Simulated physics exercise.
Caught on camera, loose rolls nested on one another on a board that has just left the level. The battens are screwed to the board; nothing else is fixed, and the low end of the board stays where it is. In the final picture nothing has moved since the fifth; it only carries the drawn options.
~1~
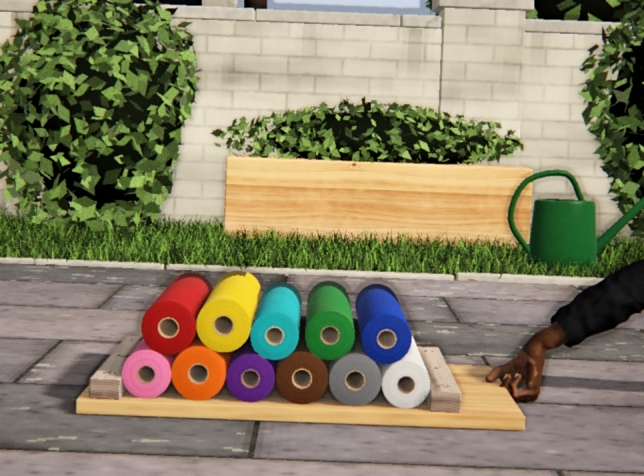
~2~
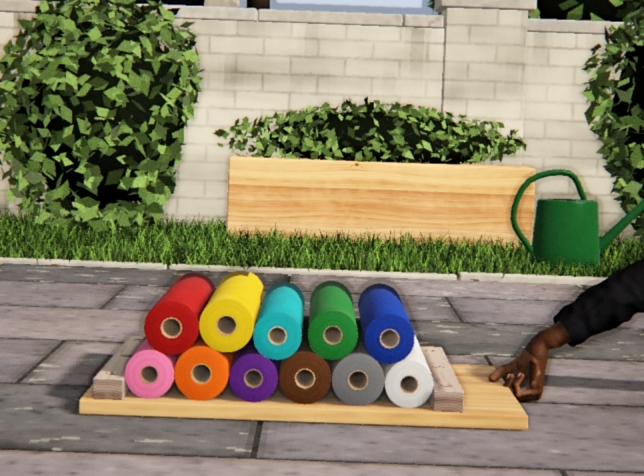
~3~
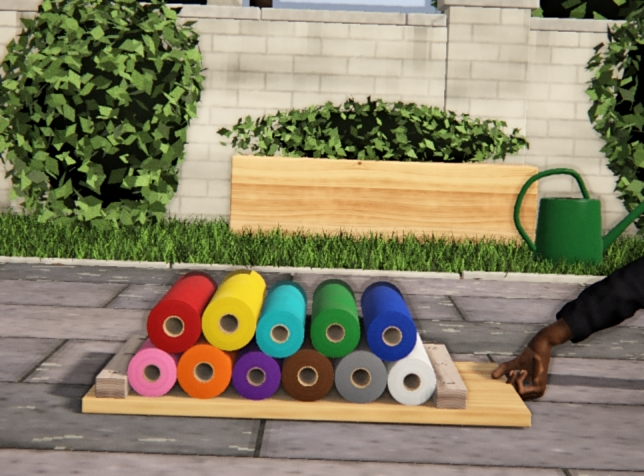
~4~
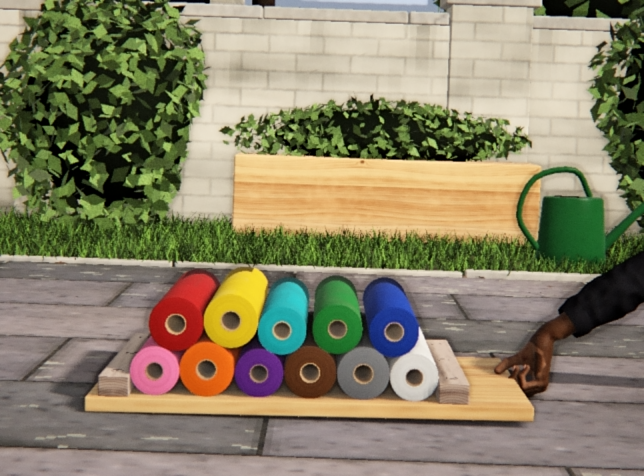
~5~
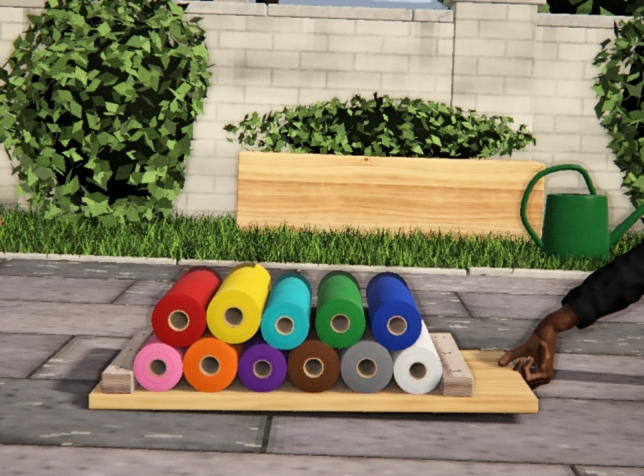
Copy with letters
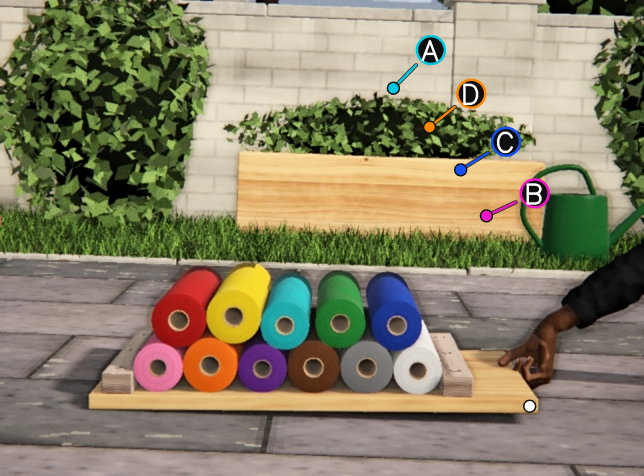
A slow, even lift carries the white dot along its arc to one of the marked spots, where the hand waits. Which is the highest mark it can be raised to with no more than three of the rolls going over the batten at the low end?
The answer is mark B.
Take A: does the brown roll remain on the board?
Yes.
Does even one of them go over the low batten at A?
Yes, at A.
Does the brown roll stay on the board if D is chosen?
Yes.
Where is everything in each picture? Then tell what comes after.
Board (302, 379); pink roll (146, 374); orange roll (198, 374), in the first picture.
Orange roll (201, 374); purple roll (254, 378), in the second picture.
Board (308, 376); grey roll (361, 378); white roll (412, 381); green roll (335, 333), in the third picture.
Board (311, 373); pink roll (154, 371); orange roll (207, 369), in the fourth picture.
Board (315, 368); pink roll (158, 367); orange roll (210, 366), in the fifth picture.
On the marked copy, A at (393, 88); B at (486, 216); C at (460, 170); D at (429, 127); the white dot at (530, 406).
With B. Early on, board at 17°.
Further on, board at 27°.
At the end, board at 27°, three over the low batten (turquoise, yellow, red).
As for the rest, A five over the low batten; C five over the low batten; D five over the low batten.
